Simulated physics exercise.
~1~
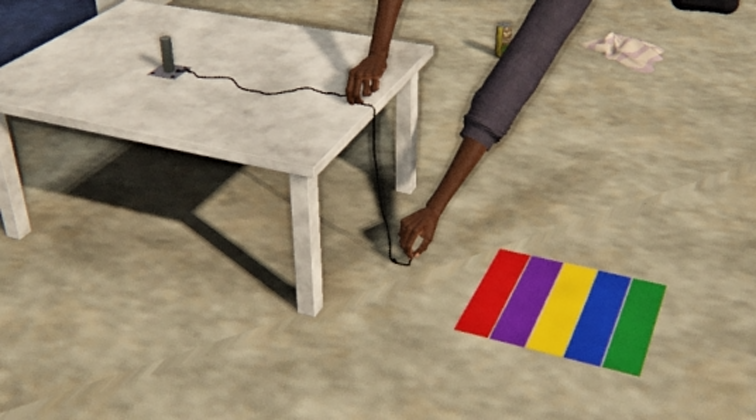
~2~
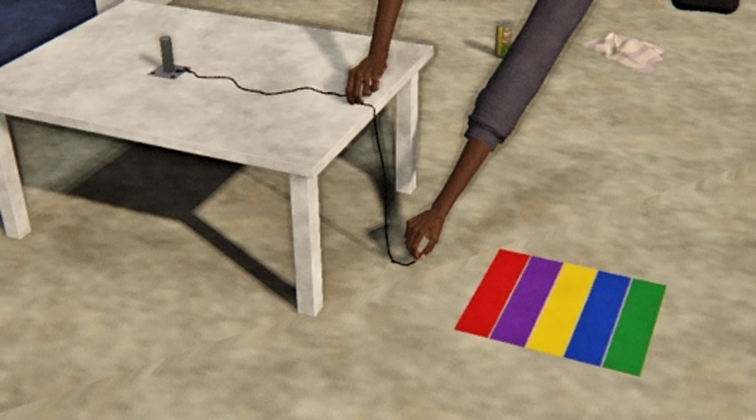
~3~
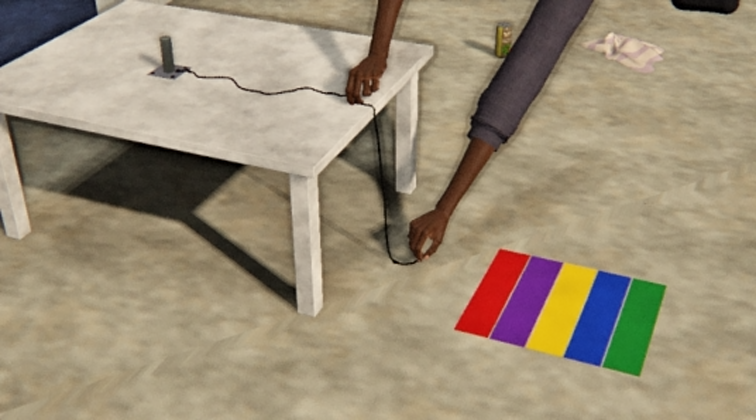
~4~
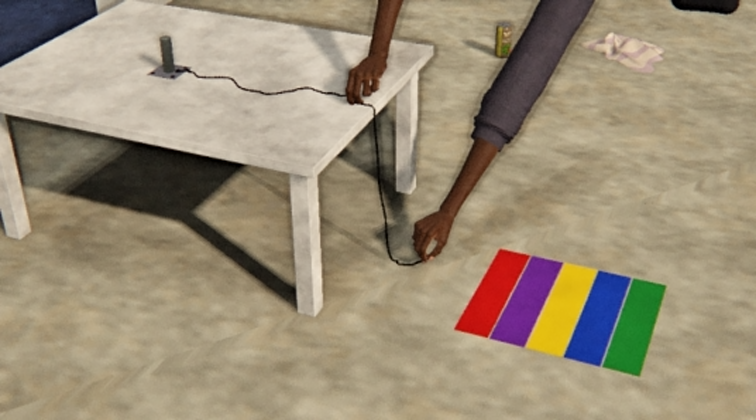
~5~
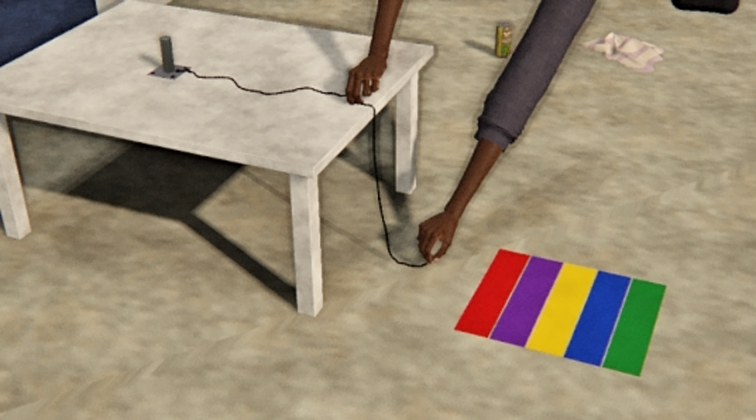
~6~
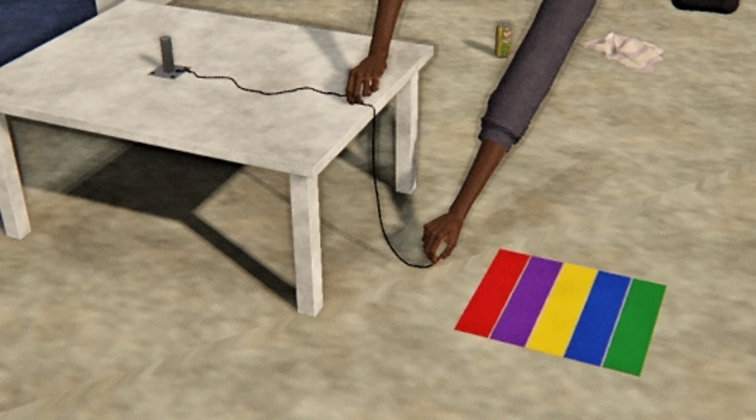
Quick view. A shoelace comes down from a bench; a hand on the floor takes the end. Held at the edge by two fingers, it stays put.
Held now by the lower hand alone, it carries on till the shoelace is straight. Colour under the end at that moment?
Yellow.
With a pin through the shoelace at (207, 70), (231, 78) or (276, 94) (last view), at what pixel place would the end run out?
Per try (px, approx.): (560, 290); (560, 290); (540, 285).
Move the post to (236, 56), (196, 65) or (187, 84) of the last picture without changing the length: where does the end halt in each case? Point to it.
First (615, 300), then (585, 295), and last (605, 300).
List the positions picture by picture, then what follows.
In the first frame, end (413, 256); red (479, 317); purple (515, 326); yellow (551, 335); blue (589, 344); green (626, 354).
In the second frame, end (419, 257); shoelace through (198, 77) (251, 91) (318, 91) (373, 110) (385, 179) (387, 242).
In the third frame, end (423, 258).
In the fourth frame, end (427, 259); shoelace through (198, 77) (251, 91) (318, 91) (373, 110) (379, 179) (387, 242).
In the fifth frame, end (432, 260).
In the sixth frame, end (437, 261); shoelace through (198, 77) (251, 91) (318, 91) (373, 110) (375, 178) (388, 241).
Soon after, end near (495, 274); over red.
After that, end near (541, 285); over purple.
At the stop, end near (568, 291); over yellow. Over yellow.
